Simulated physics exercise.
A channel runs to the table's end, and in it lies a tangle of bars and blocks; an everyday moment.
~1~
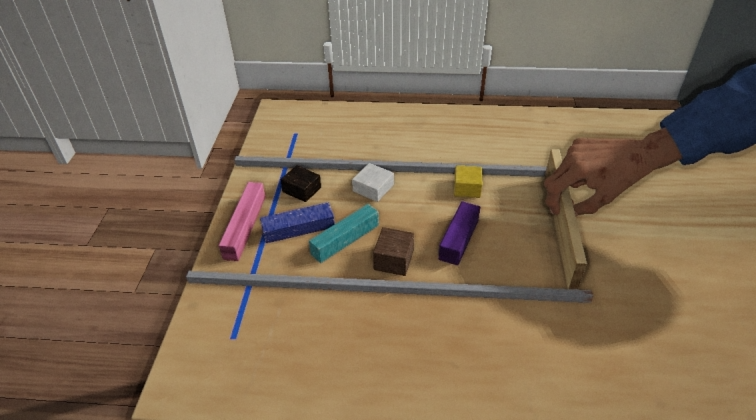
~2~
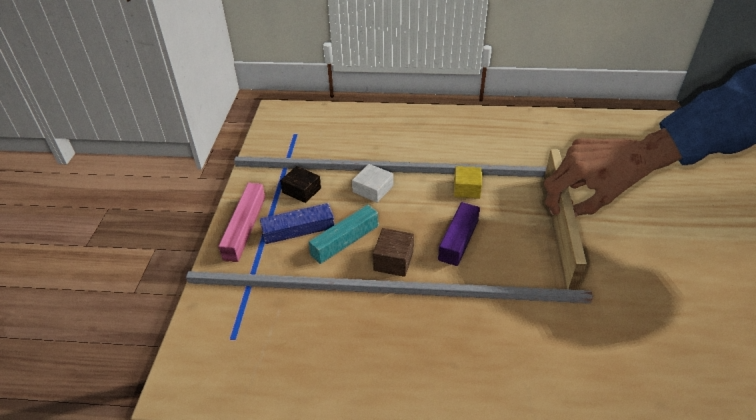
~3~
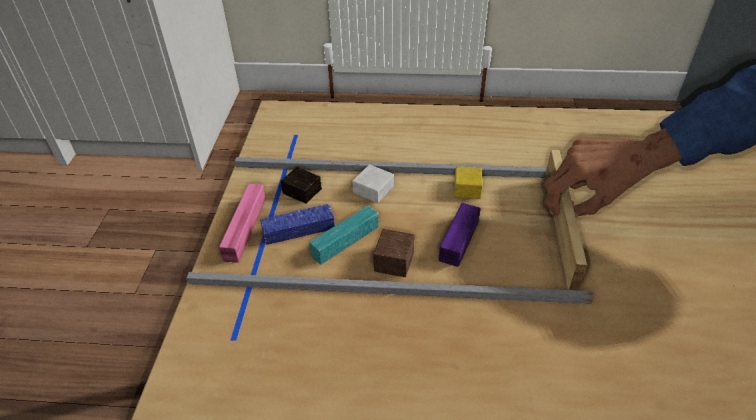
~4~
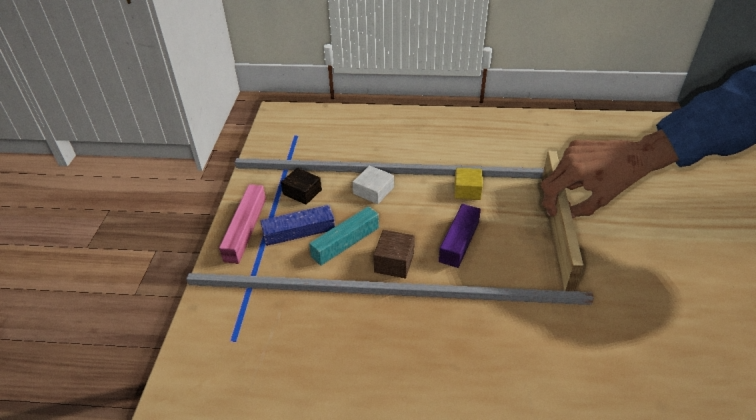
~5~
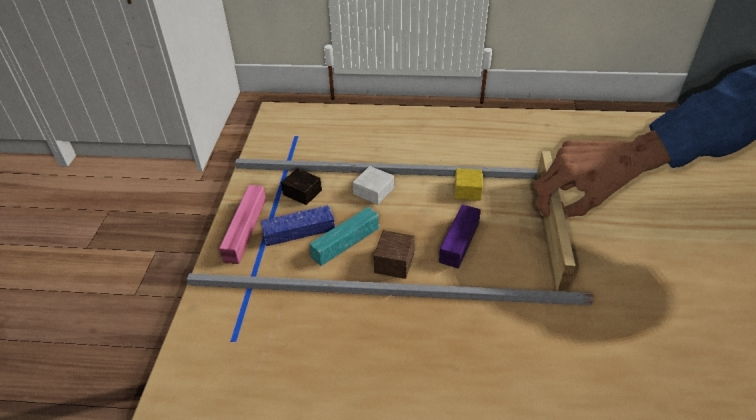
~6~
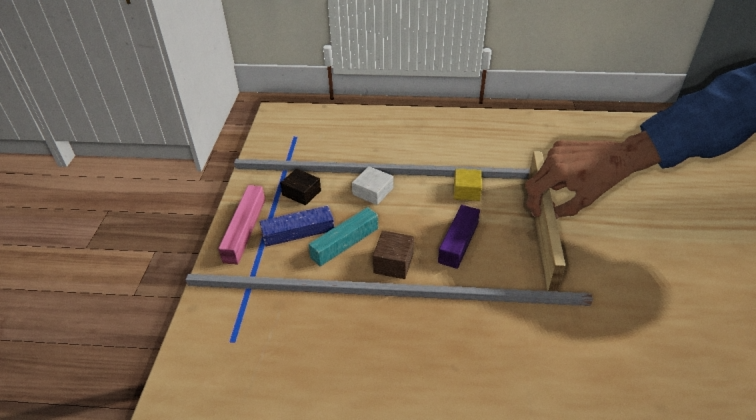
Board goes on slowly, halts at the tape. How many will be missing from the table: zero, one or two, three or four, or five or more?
The table loses one piece, perhaps two.
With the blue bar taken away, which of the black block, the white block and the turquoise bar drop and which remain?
Black block: Is gone; white block: Is still there; turquoise bar: Is still there.
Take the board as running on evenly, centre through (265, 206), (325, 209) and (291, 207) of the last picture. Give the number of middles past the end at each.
The counts: 2, 0 and 1.
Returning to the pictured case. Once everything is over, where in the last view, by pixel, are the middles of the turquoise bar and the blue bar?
Final centres, first then second: (213, 232), (224, 211).
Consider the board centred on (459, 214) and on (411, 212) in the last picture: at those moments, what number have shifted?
2 and 4.
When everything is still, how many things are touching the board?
So the total is 2.
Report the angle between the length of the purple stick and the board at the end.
Near 0 degrees.
Soon after, none off yet; pink stick at rest near (243, 223); black block at rest near (301, 187); blue bar at rest near (297, 226).
After that, none off yet; pink stick displaced a little near (217, 221); black block displaced well along near (246, 183); blue bar displaced about its own width near (259, 214).
In the end, the number that fall off is one or two; gone, black block and pink stick.
